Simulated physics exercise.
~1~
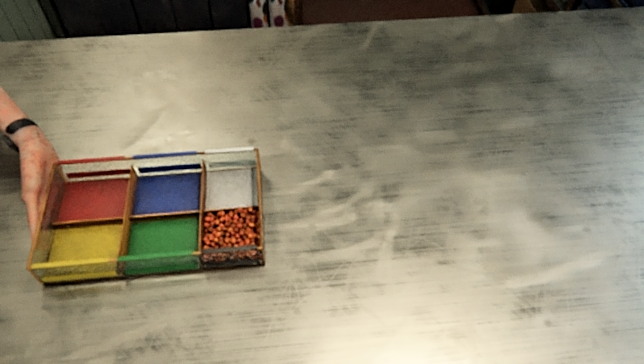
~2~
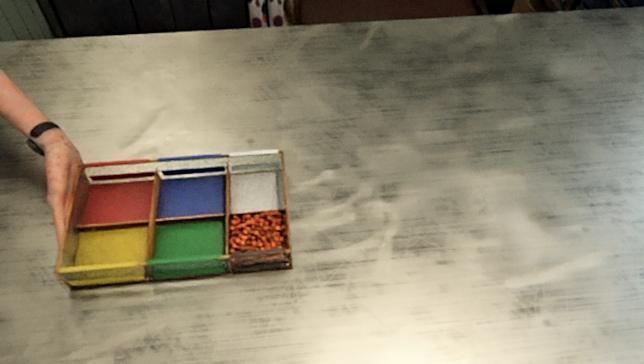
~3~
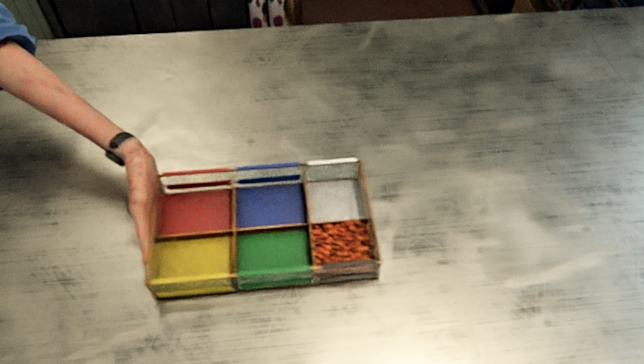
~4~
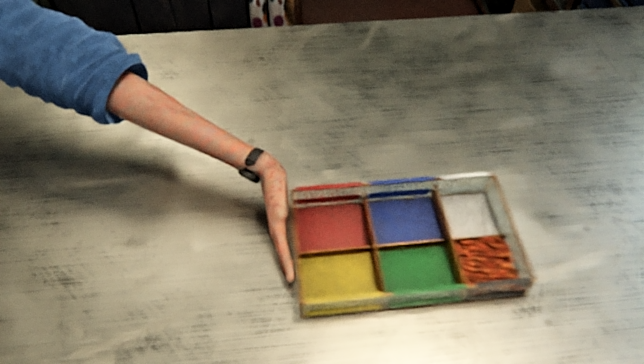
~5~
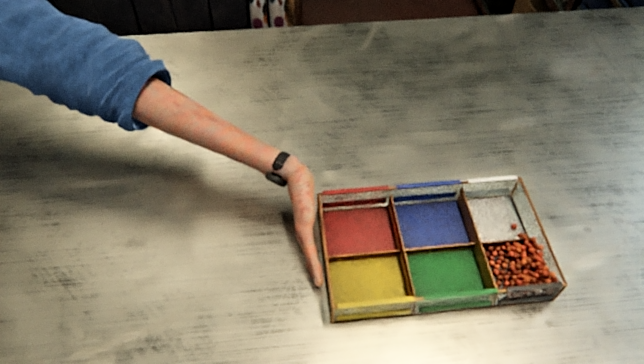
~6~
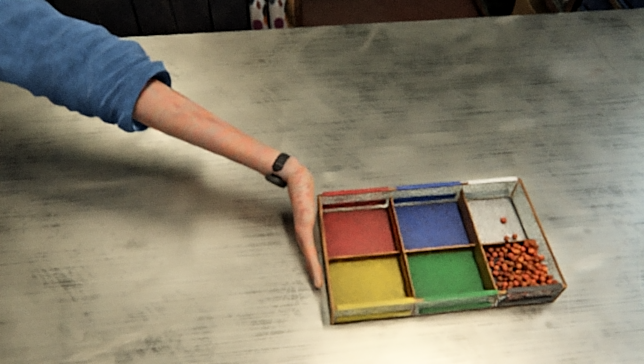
A hand pushes a divided tray of orange pellets right across the table, then stops.
